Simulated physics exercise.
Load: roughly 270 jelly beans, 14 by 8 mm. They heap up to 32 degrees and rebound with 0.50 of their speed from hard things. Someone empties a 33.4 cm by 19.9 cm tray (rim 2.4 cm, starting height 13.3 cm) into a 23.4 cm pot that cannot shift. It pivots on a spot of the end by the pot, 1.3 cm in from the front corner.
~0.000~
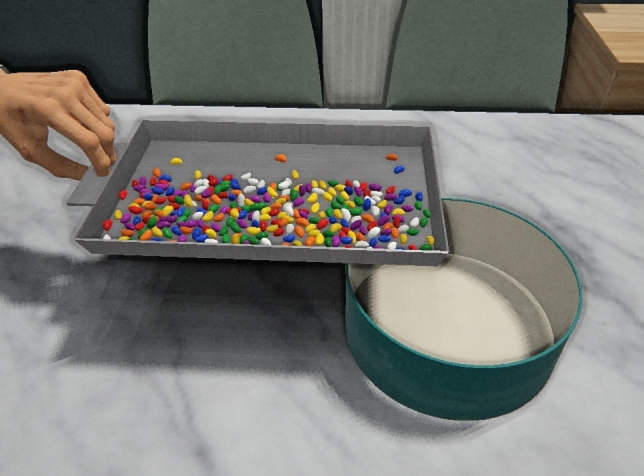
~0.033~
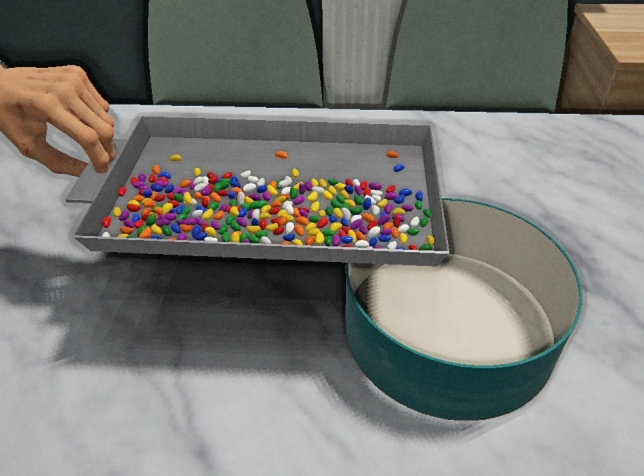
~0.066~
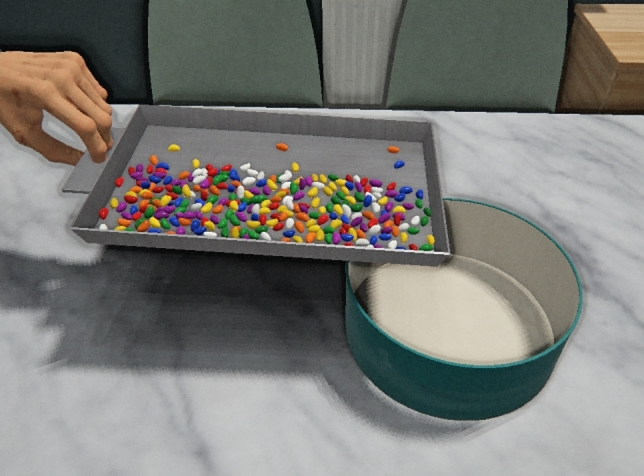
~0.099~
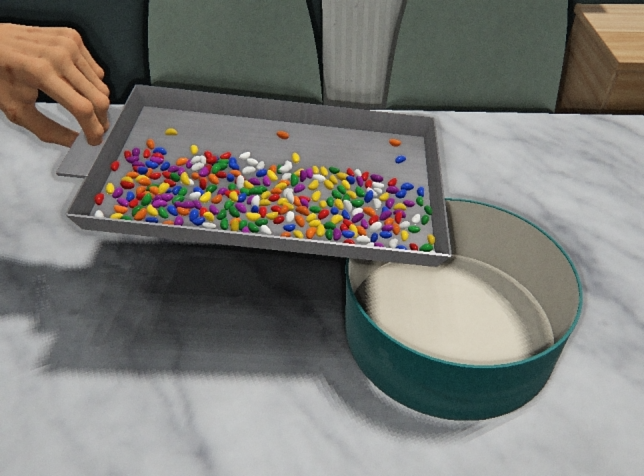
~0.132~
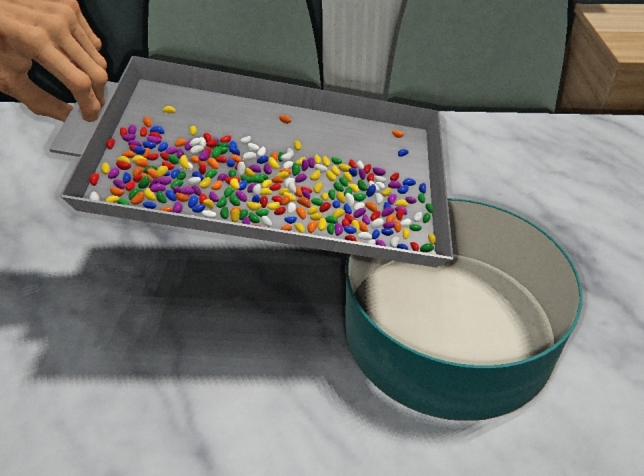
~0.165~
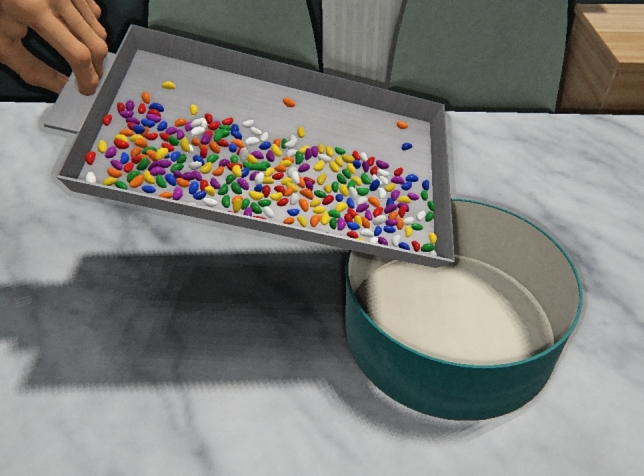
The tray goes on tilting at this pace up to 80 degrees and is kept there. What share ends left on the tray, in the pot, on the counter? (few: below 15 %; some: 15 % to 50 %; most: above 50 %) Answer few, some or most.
Tray few, pot most, counter some.
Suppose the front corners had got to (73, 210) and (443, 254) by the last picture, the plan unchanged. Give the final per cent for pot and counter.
Pot 65, counter 35.
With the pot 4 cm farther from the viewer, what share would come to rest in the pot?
It would be near 45 per cent.
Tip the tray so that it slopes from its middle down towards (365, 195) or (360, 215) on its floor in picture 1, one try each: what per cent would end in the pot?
Some 80 and 80 per cent.
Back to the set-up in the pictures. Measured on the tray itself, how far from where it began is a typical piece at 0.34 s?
Some 2 cm.
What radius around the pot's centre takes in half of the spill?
About 30 cm.
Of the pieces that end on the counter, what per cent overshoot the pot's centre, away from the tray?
About 100 per cent.
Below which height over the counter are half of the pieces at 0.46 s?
About 24 cm.
After 0.34 s, tilt 50 degrees; the tray holds 100 %, the pot 0 %.
Then, at 0.46 s, tilt 72 degrees; the tray holds 100 %, the pot 0 %.
After 0.71 s, tilt 80 degrees; the tray holds 10 %, the pot 65 %.
In the end, at 2.3 s, tray 5 %, pot 75 %, counter 20 %.
